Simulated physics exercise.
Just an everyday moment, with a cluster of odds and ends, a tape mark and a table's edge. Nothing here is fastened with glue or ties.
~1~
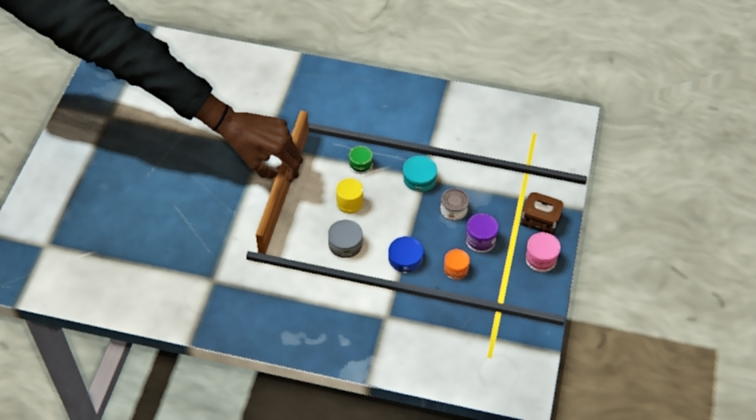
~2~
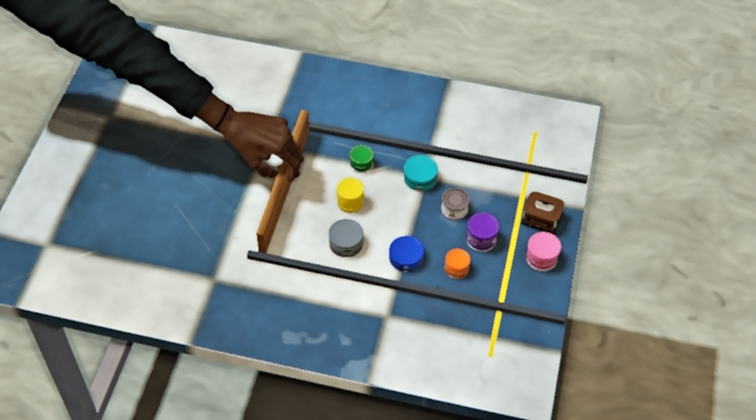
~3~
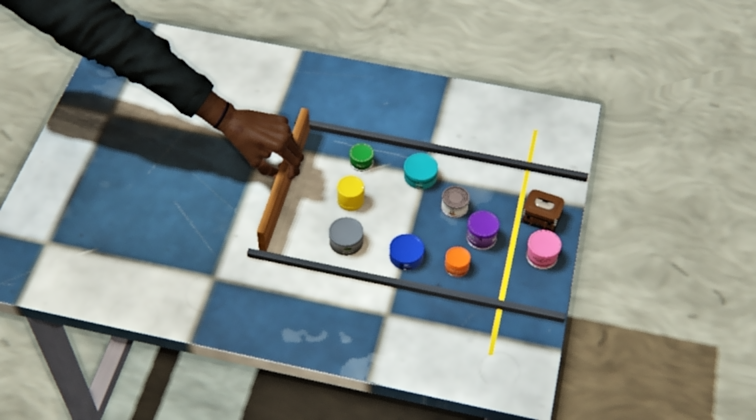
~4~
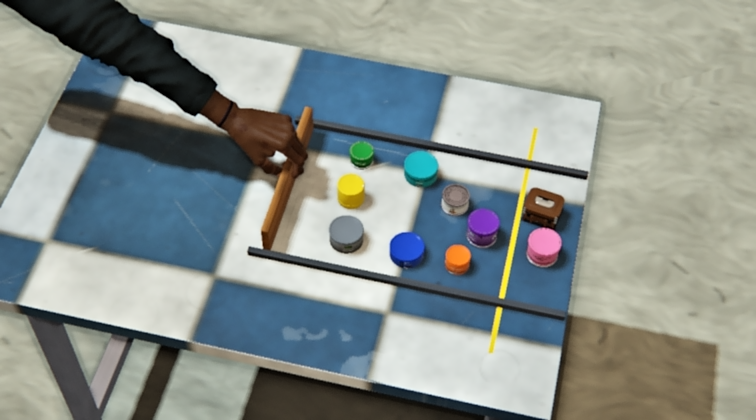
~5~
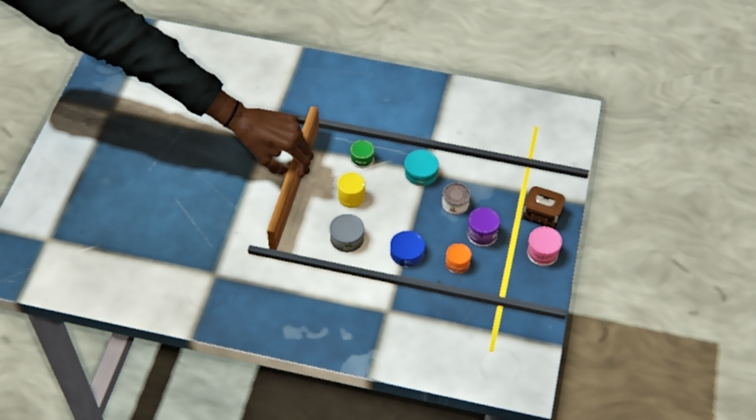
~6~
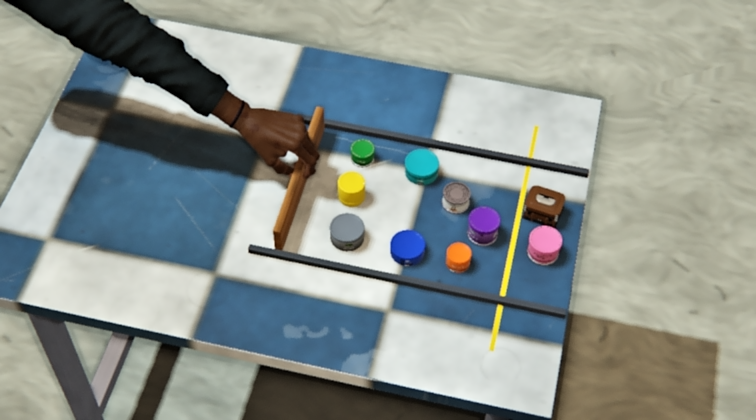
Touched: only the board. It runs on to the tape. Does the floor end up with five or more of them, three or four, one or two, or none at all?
Over the end go only a single one or a pair.
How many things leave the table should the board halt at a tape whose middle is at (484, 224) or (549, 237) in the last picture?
Taking the two tries in order, the numbers are 0 and 5.
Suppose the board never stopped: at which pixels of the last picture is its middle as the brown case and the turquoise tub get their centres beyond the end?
When the brown case crosses, the middle is near (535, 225); when the turquoise tub crosses, near (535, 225).
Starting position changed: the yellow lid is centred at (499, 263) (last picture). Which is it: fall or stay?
Placed like that, the yellow lid keeps its spot.
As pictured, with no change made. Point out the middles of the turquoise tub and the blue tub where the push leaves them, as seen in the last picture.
First at (566, 191); second at (557, 291).
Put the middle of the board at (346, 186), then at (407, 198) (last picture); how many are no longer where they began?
Tally: 3; 6.
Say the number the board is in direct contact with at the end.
It touches 4.
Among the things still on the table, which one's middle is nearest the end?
It's the pink tin.
Soon after, none off yet; pink tin at rest near (544, 246); brown case at rest near (544, 206); purple tin at rest near (484, 226).
Then, none off yet; pink tin moving near (548, 247); brown case moved a little near (555, 212); purple tin moved about its own width near (516, 241).
At rest, the number that fall off is one or two; fallen, orange tub.
